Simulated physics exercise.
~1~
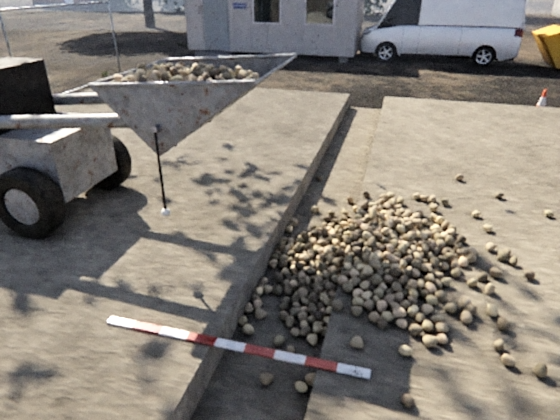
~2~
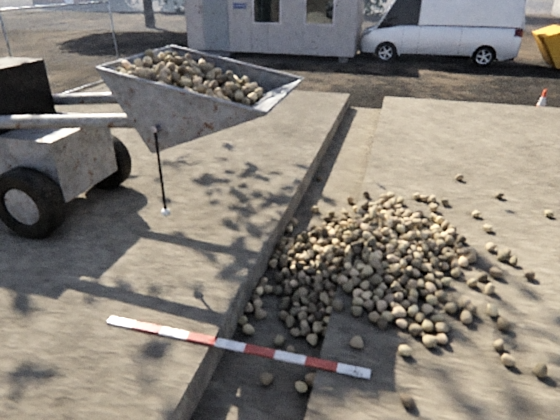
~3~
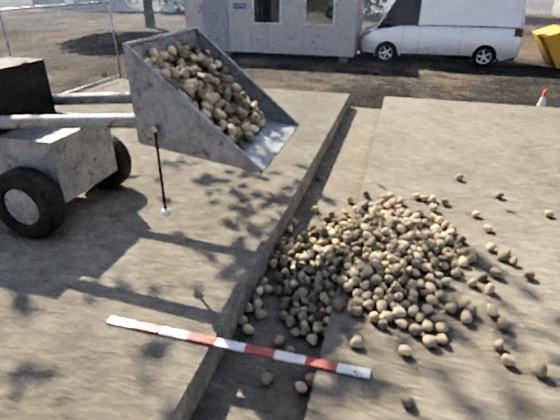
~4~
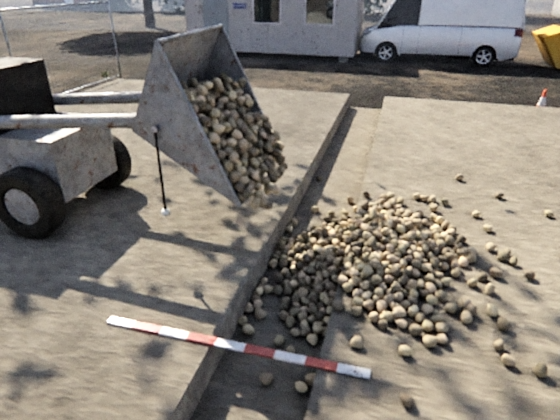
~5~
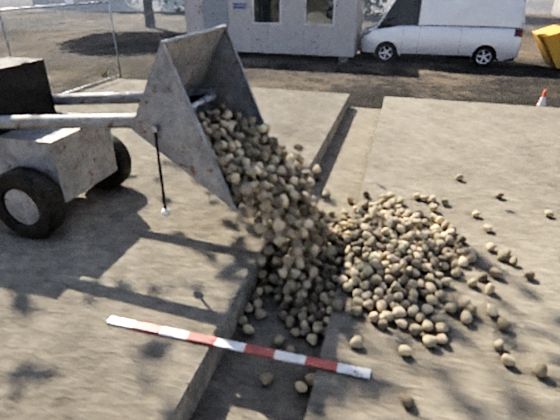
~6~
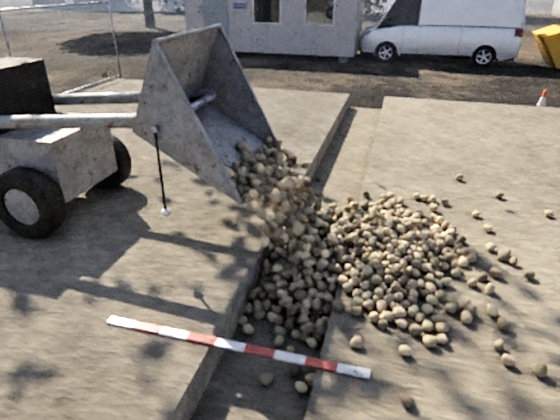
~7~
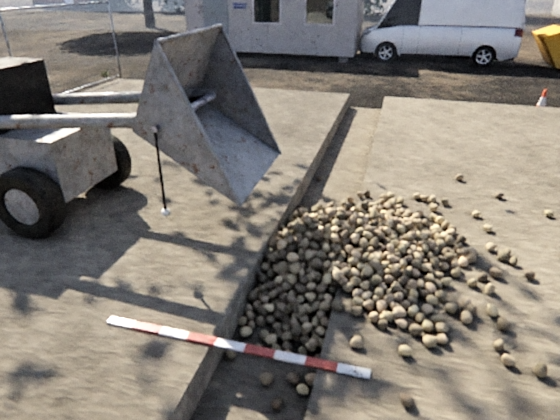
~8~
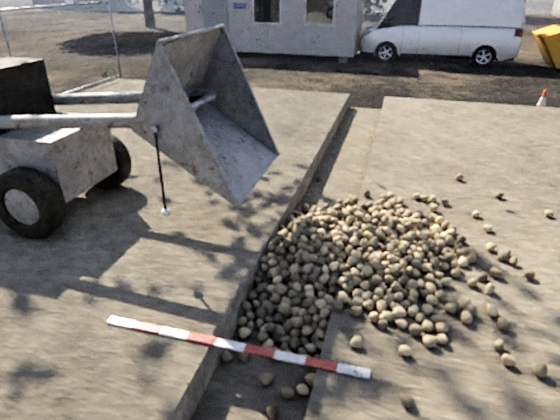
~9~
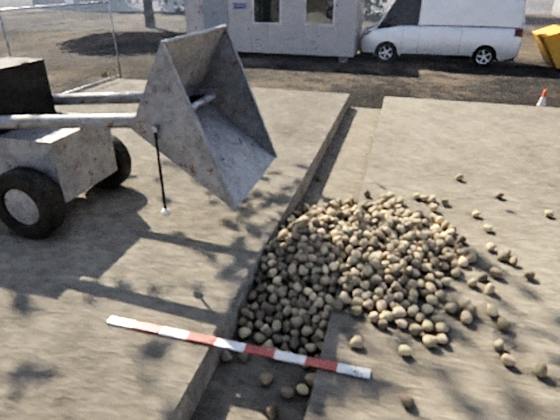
The footage shows a small loader on the left tipping its grey metal bucket of round stones forward, the stones sliding out into a trench beside an earlier pile, until the bucket hangs empty above the enlarged heap, which fills part of the trench behind a red and white staff.
